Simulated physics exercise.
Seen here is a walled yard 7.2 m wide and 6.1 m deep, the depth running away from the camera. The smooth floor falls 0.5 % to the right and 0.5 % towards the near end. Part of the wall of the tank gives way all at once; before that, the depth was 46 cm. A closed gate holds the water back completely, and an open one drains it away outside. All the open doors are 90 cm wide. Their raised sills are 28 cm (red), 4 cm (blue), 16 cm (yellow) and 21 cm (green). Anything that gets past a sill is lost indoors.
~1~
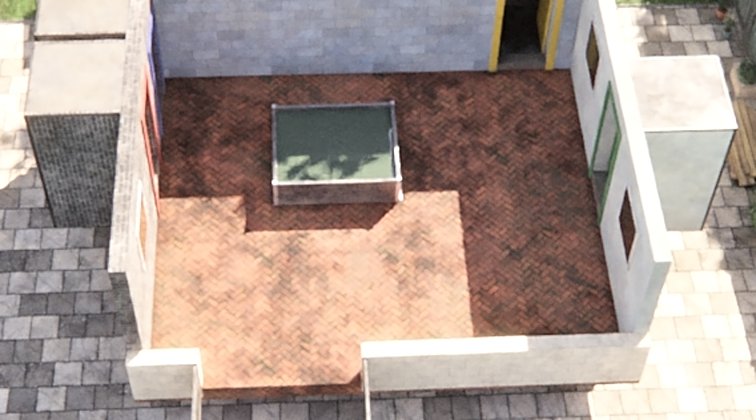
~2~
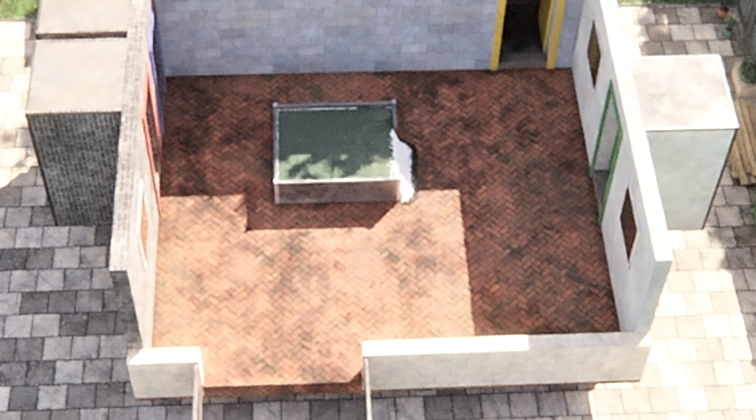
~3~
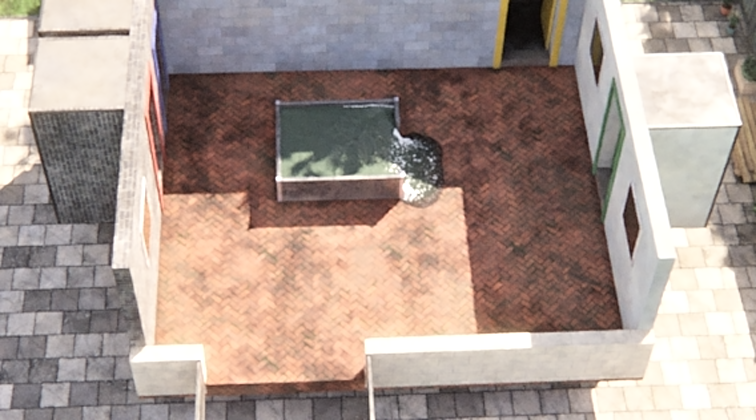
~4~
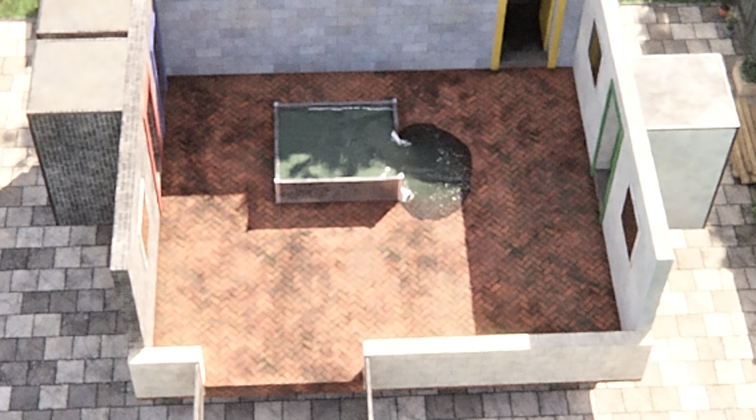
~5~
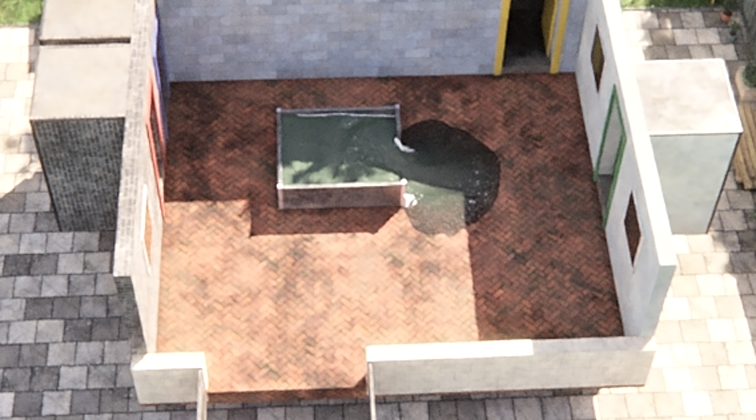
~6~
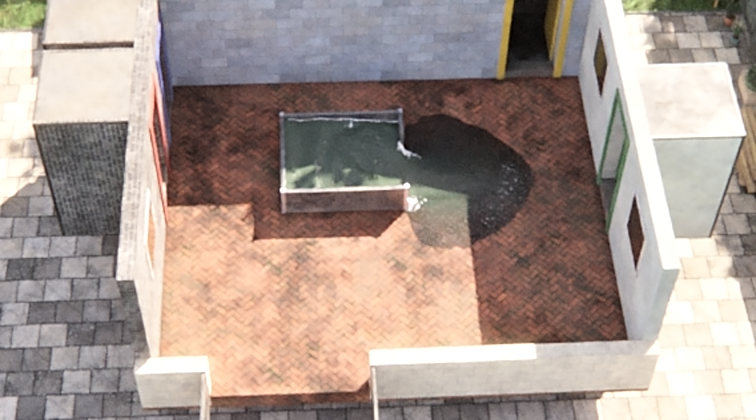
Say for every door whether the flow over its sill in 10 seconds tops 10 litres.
Outcome: Red door: Fails to top it. Blue door: Fails to top it. Yellow door: Fails to top it. Green door: Fails to top it.
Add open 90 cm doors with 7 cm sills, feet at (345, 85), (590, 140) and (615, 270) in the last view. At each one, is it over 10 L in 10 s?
In sequence the answers are less than that, more than that and more than that.
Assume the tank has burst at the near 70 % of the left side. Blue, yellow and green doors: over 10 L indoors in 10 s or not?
Then: Blue over, yellow under, green below.
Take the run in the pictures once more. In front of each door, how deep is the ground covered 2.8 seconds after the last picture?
Centimetres: Red 0 / blue 0 / yellow 12 / green 15.
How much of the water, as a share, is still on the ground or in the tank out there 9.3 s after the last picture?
98 %.
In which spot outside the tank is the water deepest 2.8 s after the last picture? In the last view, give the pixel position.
Close to pixel (631, 367).
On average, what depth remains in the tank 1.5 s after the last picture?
Roughly 23 centimetres.
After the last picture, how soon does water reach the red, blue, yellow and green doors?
Red not within the 10 s, blue 7.5 s, yellow 1.6 s, green 0.5 s.
Then, 0.7 s after the last picture water covers 20 % of the floor and is deepest (24 cm) near (416, 189); red door not reached, blue door not reached, yellow door not reached, green door 11 cm at the sill, 0 L in.
Then, 1.5 s after the last picture water covers 30 % of the floor and is deepest (20 cm) near (589, 201); red door not reached, blue door not reached, yellow door not reached, green door 19 cm at the sill, 0 L in.
Then, 2.8 s after the last picture water covers 35 % of the floor and is deepest (24 cm) near (631, 367); red door not reached, blue door not reached, yellow door 12 cm at the sill, 0 L in, green door 15 cm at the sill, 0 L in.
Then, 5.3 s after the last picture water covers 55 % of the floor and is deepest (12 cm) near (631, 367); red door not reached, blue door not reached, yellow door 8 cm at the sill, 0 L in, green door 9 cm at the sill, 0 L in.
Then, 9.3 s after the last picture water covers 85 % of the floor and is deepest (9 cm) near (608, 368); red door not reached, blue door 4 cm at the sill, 0 L in, yellow door 4 cm at the sill, 0 L in, green door 6 cm at the sill, 0 L in.
